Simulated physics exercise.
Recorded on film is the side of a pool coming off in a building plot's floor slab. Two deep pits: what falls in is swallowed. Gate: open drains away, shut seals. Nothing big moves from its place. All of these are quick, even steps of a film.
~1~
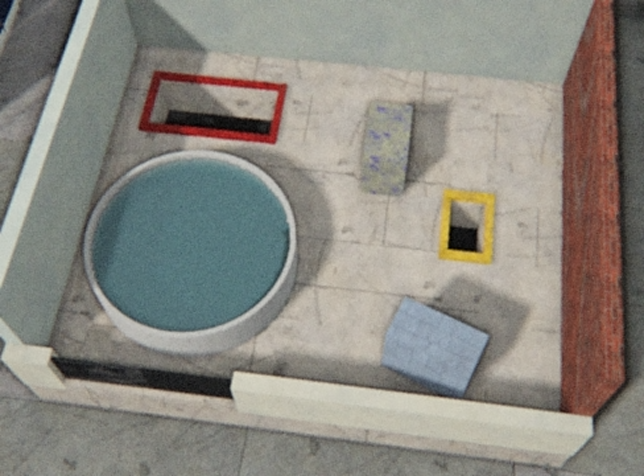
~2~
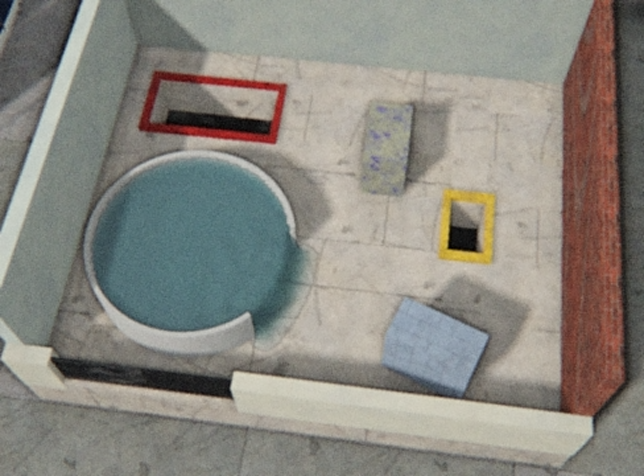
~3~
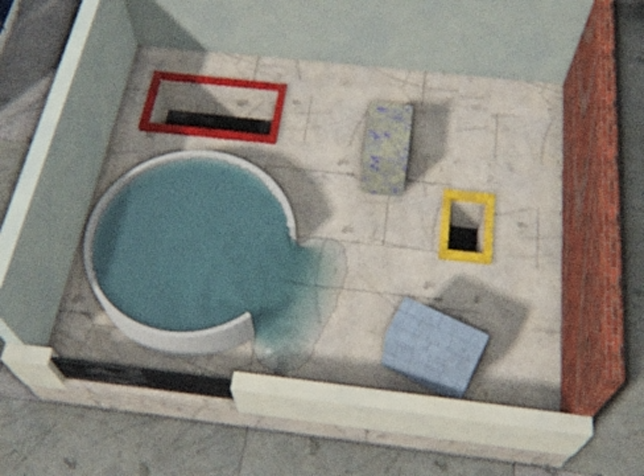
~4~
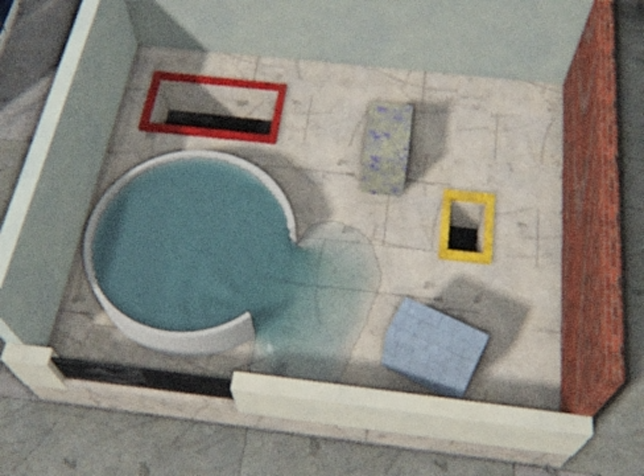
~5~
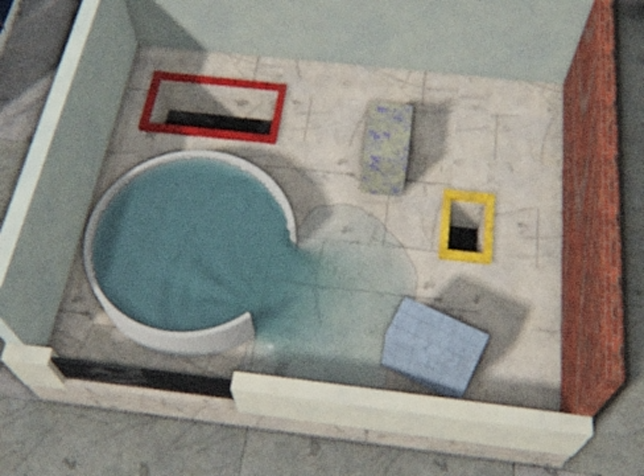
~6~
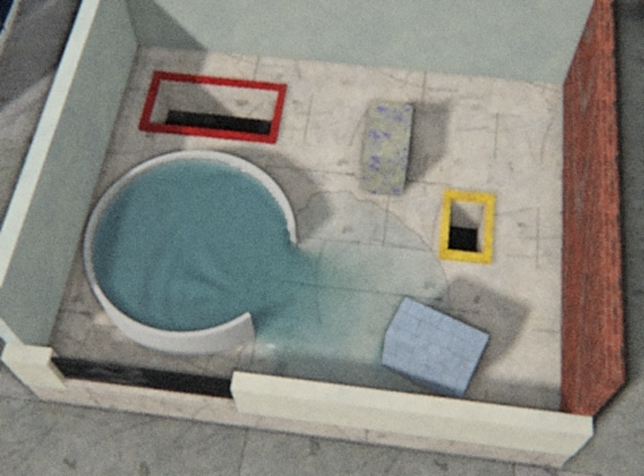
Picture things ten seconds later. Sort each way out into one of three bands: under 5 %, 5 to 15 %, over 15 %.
Sorted: Gate - under 5 %; yellow pit - 5 to 15 %; red pit - under 5 %.
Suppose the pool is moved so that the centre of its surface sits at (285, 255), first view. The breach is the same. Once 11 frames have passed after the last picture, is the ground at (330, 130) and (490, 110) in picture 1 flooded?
I'd say the first one's left untouched and the second one's left untouched.
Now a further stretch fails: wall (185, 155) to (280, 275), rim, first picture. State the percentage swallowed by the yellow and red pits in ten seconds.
Yellow about 12 %, red about 12 %.
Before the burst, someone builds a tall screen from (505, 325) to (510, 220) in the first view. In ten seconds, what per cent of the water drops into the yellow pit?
The yellow pit takes 12 per cent.
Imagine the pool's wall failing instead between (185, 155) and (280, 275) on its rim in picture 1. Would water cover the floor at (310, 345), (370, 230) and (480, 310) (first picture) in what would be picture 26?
Result, in sequence: Untouched by the flood; inundated; inundated.
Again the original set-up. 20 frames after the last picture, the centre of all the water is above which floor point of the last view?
Roughly (312, 291) in the last picture.
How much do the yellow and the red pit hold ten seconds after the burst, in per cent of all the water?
8 and 2 per cent respectively.
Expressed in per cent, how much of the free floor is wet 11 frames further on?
I make it 40 per cent.
A moment on, water covers 35 % of the floor; the gate 0 %, the yellow pit 0 %, the red pit 0 %.
Next, water covers 40 % of the floor; the gate 0 %, the yellow pit 1 %, the red pit 0 %.
Then, water covers 60 % of the floor; the gate 0 %, the yellow pit 3 %, the red pit 0 %.
Later, water covers 85 % of the floor; the gate 0 %, the yellow pit 6 %, the red pit 0 %.
In the end, water covers 95 % of the floor; the gate 0 %, the yellow pit 7 %, the red pit 2 %.
